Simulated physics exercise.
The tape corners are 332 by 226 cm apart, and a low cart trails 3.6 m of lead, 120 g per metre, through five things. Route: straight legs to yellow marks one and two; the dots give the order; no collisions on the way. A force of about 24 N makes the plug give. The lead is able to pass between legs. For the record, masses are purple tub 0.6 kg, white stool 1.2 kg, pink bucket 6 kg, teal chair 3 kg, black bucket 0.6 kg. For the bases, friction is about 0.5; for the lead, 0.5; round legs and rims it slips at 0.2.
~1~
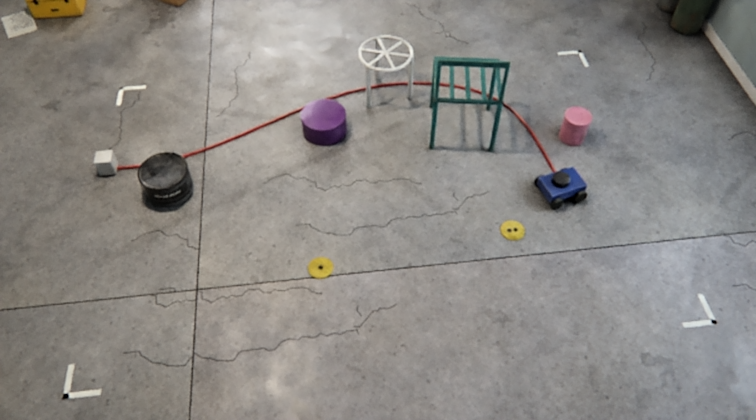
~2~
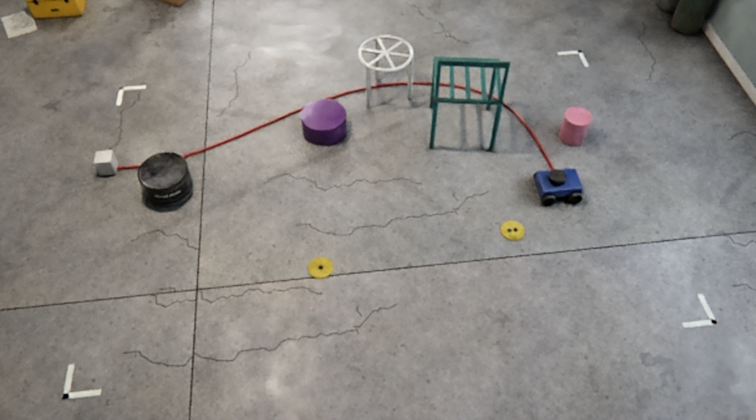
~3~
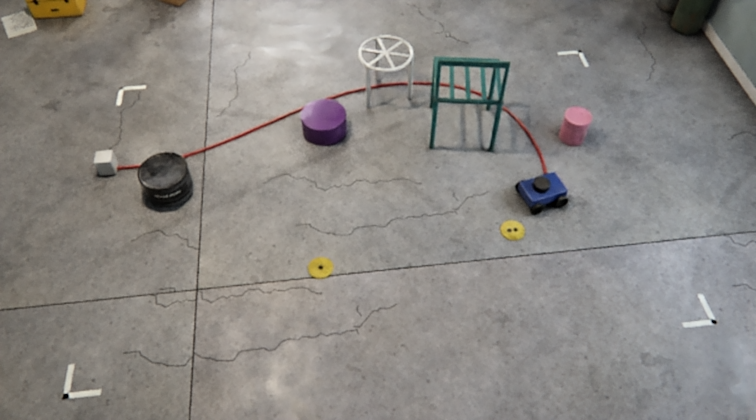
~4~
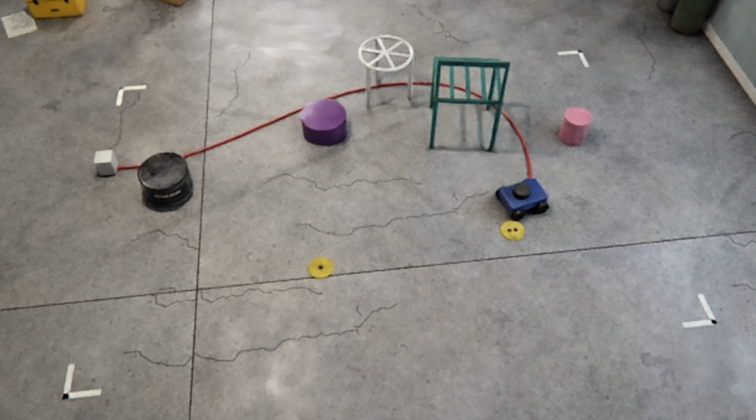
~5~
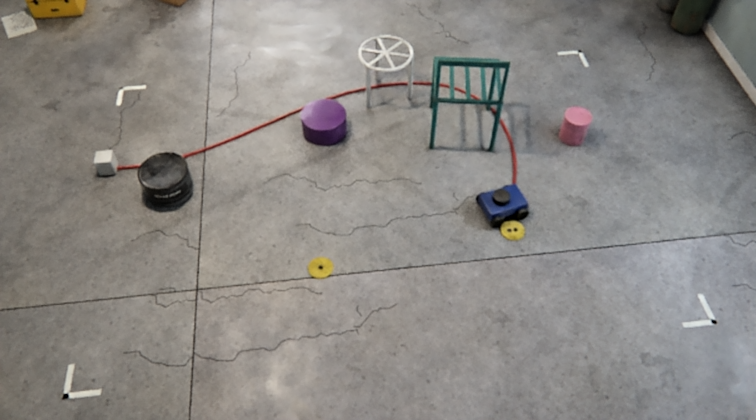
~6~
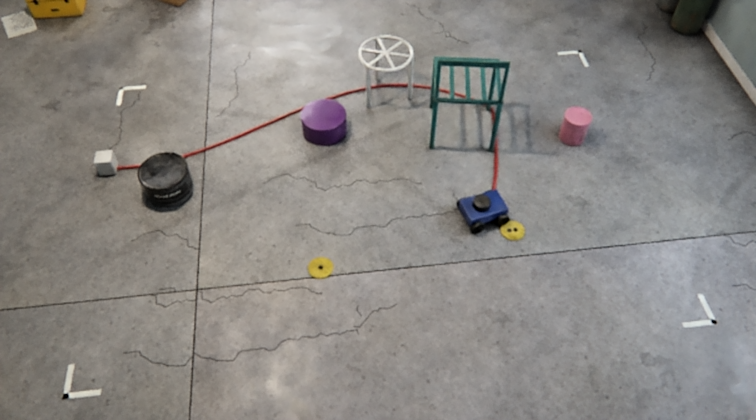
A small blue cart rolls left across the concrete floor, trailing a long red lead.
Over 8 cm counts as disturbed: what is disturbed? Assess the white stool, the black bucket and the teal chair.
White stool - disturbed, black bucket - undisturbed, teal chair - disturbed.
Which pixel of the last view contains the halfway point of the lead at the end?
Around (382, 110).
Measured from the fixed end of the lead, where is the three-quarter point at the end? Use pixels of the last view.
Estimated pixel: About (425, 171).
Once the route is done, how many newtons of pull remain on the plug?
It ends up near 1 N.
Next, cart at (405, 236), 5 N at the fixed end; teal chair 14 cm off its start, white stool 3 cm off its start.
Then, cart at (336, 264), lead slack at the fixed end; teal chair 37 cm off its start, white stool 13 cm off its start.
After that, cart at (433, 244), lead slack at the fixed end; teal chair 37 cm off its start at (412, 95), white stool 13 cm off its start at (391, 64).
Later, cart at (512, 229), lead slack at the fixed end; teal chair 37 cm off its start, white stool 13 cm off its start.
At the end, cart at (512, 229), lead slack at the fixed end; teal chair 37 cm off its start at (412, 95), white stool 13 cm off its start at (391, 64), black bucket 0 cm off its start at (163, 170).
